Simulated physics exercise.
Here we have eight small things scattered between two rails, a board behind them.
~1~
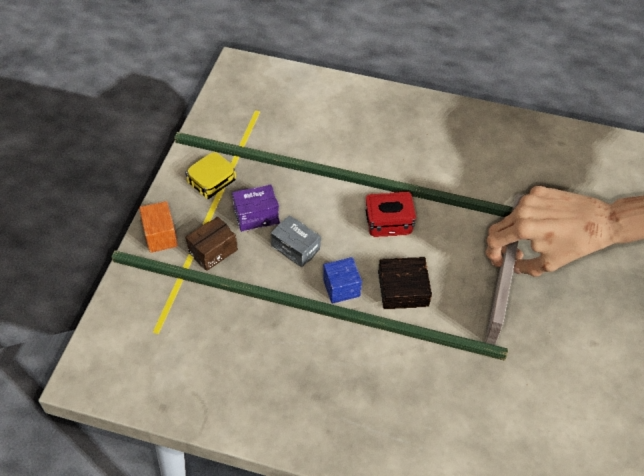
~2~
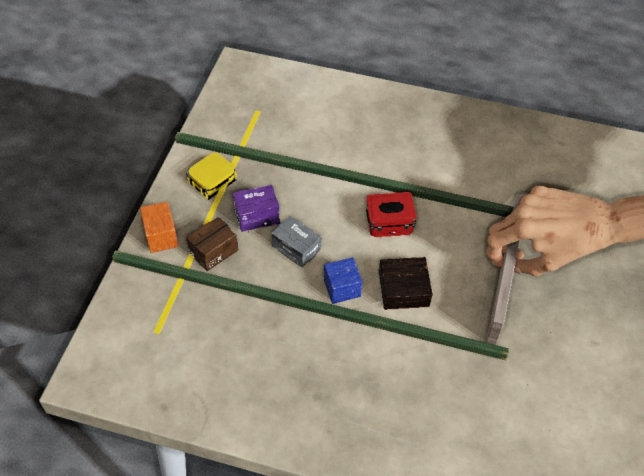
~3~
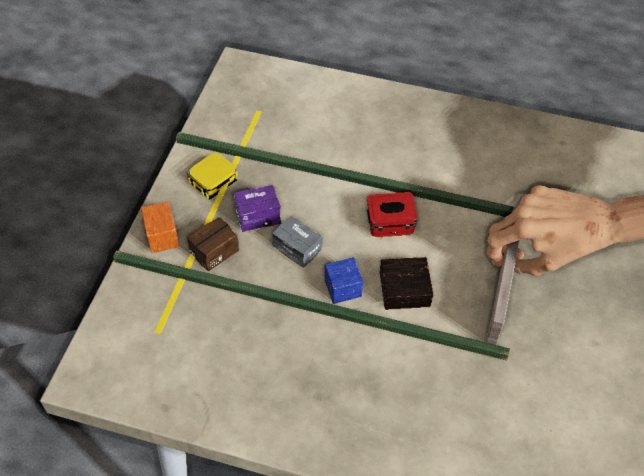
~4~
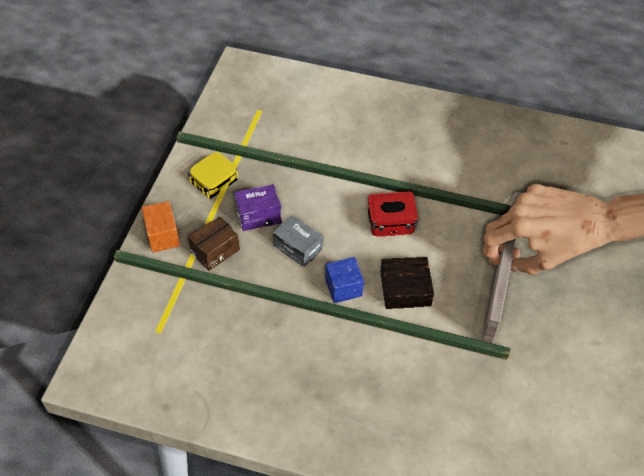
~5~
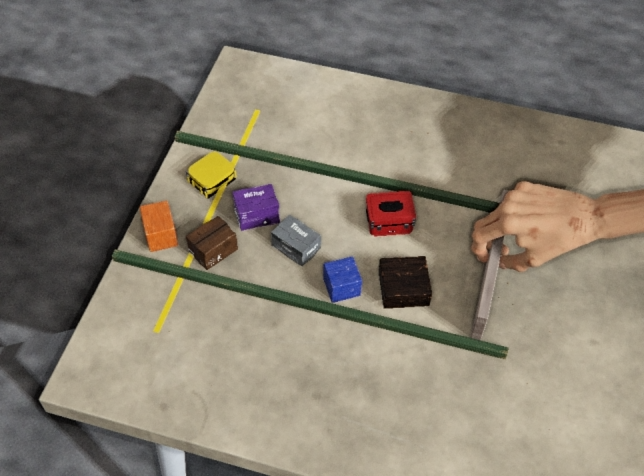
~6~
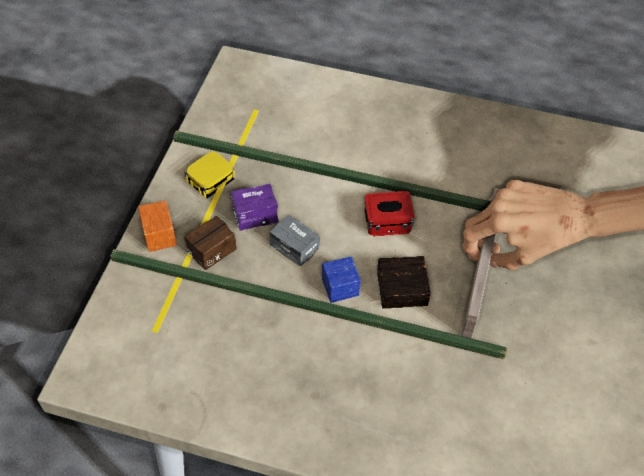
The clip shows eight small coloured objects scattered between two green rails on a tabletop crossed by yellow tape, while a hand holding a board upright behind them at first barely moves, then slides it slightly left.
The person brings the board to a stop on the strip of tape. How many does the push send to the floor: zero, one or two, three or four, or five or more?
Off the edge: Just one to two.
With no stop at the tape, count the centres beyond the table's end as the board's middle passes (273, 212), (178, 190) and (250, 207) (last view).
0; 6; 1.
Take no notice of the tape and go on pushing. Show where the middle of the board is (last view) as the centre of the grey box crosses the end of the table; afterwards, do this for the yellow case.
Roughly (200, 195); for the second one, roughly (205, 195).
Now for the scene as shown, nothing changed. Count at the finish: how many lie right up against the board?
It touches 2.
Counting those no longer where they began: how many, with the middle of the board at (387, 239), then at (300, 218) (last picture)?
Tally: 3; 7.
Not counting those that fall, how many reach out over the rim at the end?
4 overhanging.
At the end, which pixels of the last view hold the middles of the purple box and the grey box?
Look around (160, 166) for the first and around (147, 196) for the second.
Soon after, none off yet; orange block at rest near (157, 226); yellow case at rest near (210, 175); brown box at rest near (211, 242).
Then, none off yet; orange block moving near (152, 225); yellow case moved a little near (205, 167); brown box moved a little near (192, 233).
At rest, the number that fall off is one or two; fallen, brown box and orange block.
